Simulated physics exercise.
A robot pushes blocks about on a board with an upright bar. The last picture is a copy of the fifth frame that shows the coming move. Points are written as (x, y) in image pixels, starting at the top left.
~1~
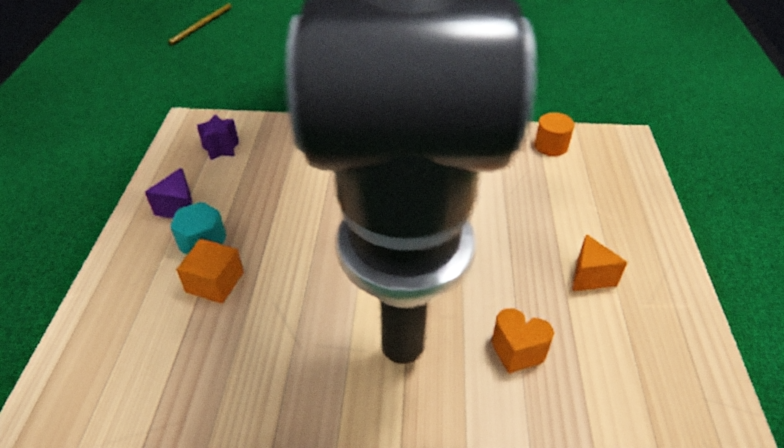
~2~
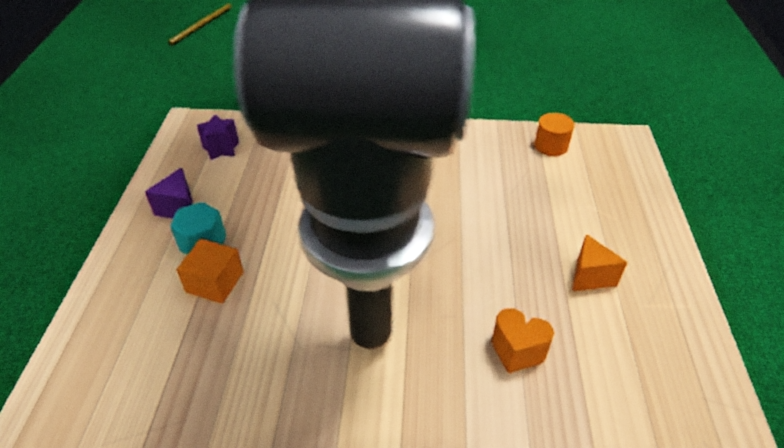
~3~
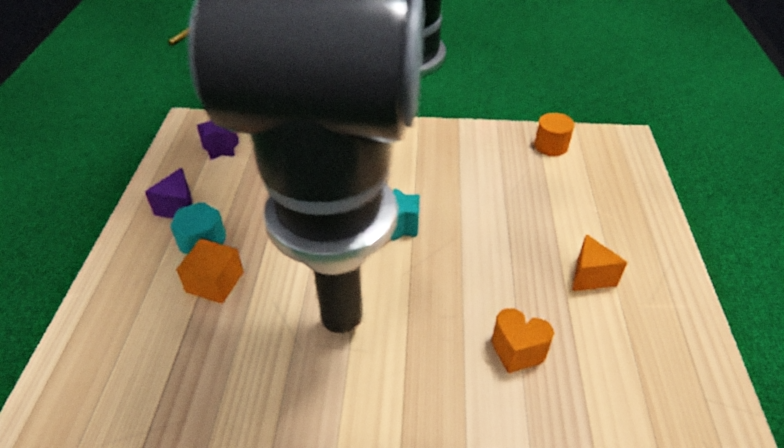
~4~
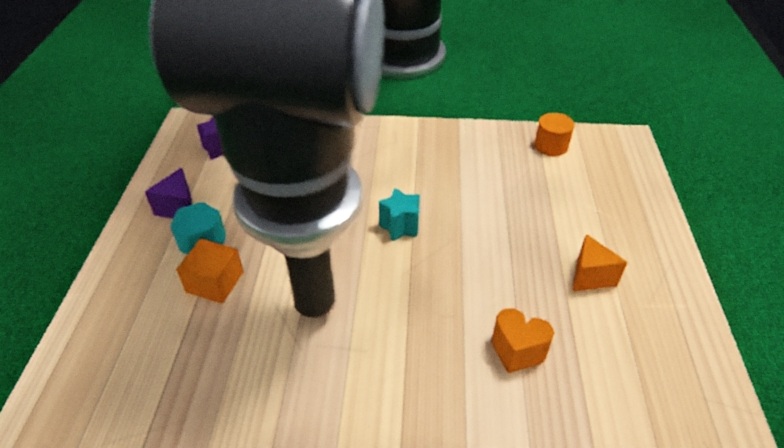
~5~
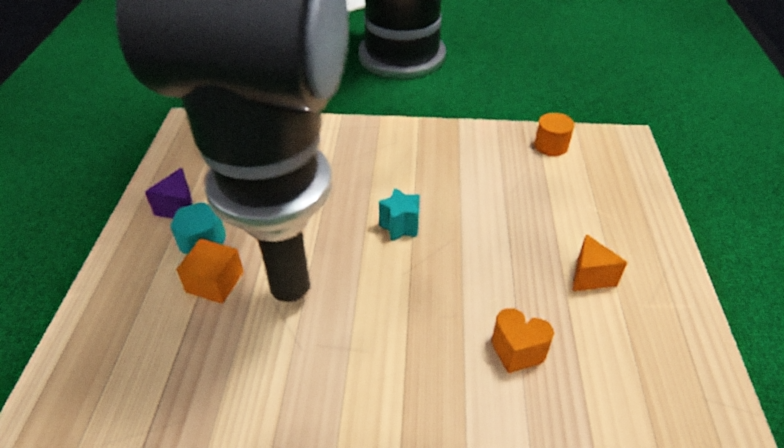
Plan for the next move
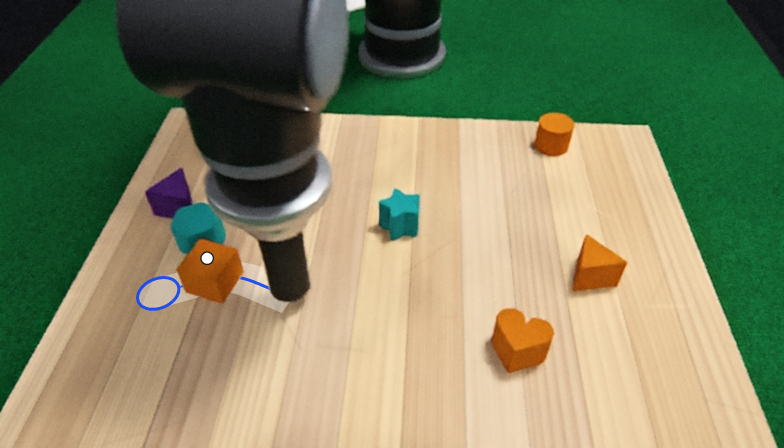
Robot arm with an upright black bar moving left and away across a wooden board, the coloured blocks around it staying still.
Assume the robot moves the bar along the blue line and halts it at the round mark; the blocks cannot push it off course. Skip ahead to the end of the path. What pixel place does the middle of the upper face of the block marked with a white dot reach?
The centre of its top will be at (102, 274).
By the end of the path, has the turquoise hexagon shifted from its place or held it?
The answer is that it remains undisturbed.
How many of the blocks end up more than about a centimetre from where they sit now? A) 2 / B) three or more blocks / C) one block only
C: One block only.
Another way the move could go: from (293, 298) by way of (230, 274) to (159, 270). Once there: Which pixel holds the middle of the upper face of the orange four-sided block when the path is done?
The point I'd pick in the picture is (105, 266).
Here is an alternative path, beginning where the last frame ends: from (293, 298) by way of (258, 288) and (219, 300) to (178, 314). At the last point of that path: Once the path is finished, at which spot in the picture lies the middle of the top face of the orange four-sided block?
Answer: (168, 257).
Drawn move, from (293, 298) over (253, 281) and (207, 279) to (158, 293); the dot is on the orange four-sided block.
The first path, step by step. One third of the way, bar (248, 269); orange four-sided block (201, 258).
Two thirds of the way, bar (202, 268); orange four-sided block (153, 263), turned 30° anticlockwise.
At the end, bar (153, 281); turquoise hexagon still; orange four-sided block (102, 274), turned 15° anticlockwise.
